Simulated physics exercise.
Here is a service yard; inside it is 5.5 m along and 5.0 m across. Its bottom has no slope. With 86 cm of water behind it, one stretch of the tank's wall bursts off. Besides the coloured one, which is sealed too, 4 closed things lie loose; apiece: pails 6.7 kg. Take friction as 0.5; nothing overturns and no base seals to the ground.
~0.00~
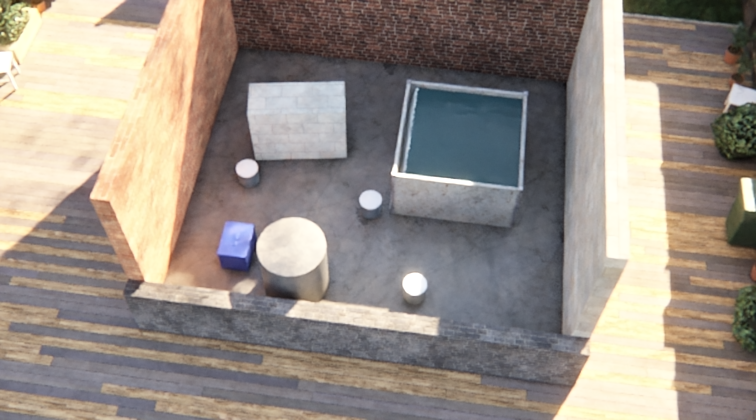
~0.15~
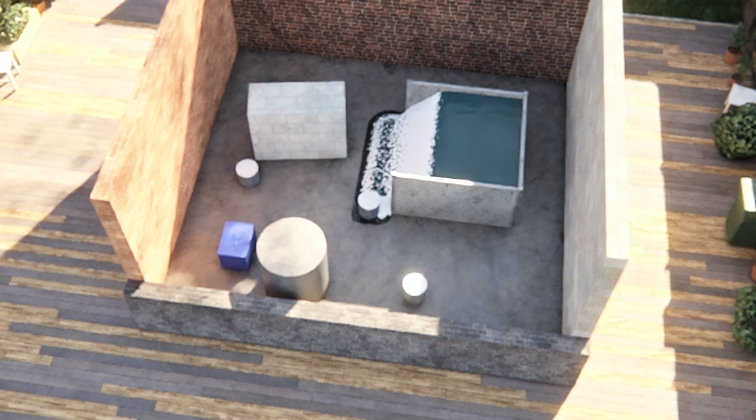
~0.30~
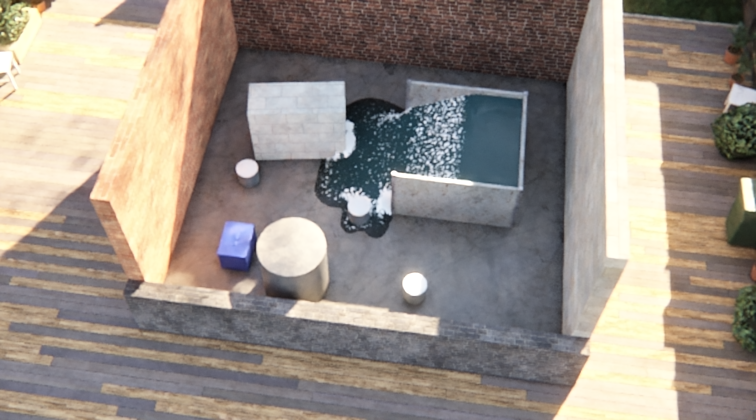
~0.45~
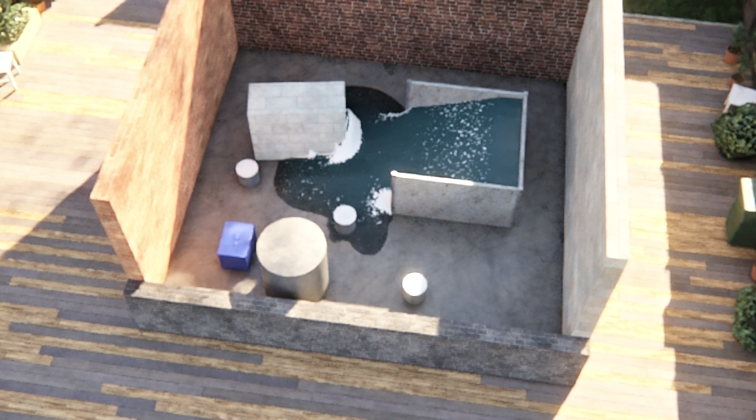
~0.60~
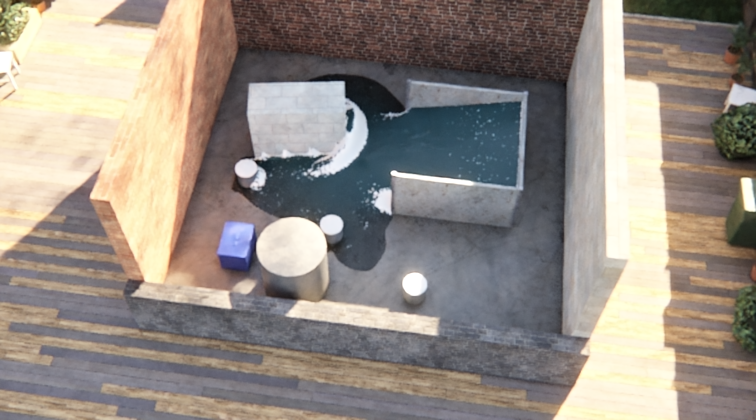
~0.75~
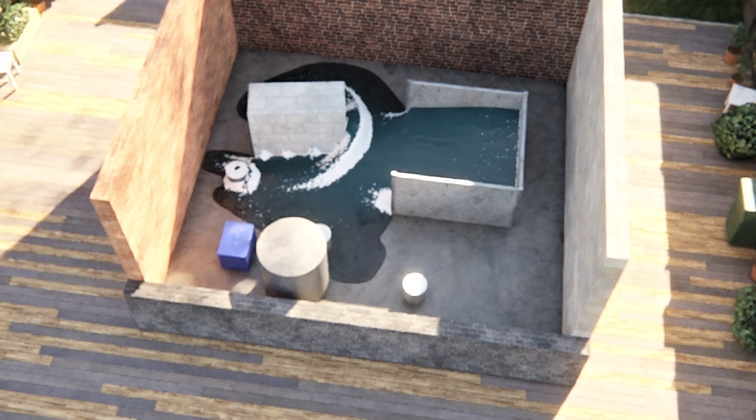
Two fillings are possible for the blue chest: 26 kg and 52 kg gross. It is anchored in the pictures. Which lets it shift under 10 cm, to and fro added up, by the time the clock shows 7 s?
Verdict: Neither weight holds it.
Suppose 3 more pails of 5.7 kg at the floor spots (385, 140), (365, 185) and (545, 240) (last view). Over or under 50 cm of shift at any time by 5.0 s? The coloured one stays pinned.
In turn: Over, more, under.
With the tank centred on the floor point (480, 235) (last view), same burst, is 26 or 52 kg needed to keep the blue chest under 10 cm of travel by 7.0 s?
In that case neither weight holds it.
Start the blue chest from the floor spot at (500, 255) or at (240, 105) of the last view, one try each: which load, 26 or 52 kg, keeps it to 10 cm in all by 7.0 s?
In turn: The smaller is enough; neither holds.
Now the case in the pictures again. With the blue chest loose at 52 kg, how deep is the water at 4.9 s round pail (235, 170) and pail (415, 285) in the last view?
Roughly 15 and 5 cm.
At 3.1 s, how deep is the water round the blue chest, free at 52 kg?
About 37 cm.
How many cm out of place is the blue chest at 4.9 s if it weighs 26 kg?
About 50 cm.
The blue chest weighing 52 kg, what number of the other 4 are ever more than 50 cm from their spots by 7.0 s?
That makes 4.
After 1.4 s the blue chest would be 23 cm from its start with 26 kg and 6 cm from its start with 52 kg; 12 cm of water round it then.
After 3.1 s the blue chest would be 65 cm from its start with 26 kg and 77 cm from its start with 52 kg; 37 cm of water round it then.
After 4.9 s the blue chest would be 47 cm from its start with 26 kg and 70 cm from its start with 52 kg; 18 cm of water round it then.
After 7.0 s the blue chest would be 13 cm from its start with 26 kg and 70 cm from its start with 52 kg; 9 cm of water round it then.
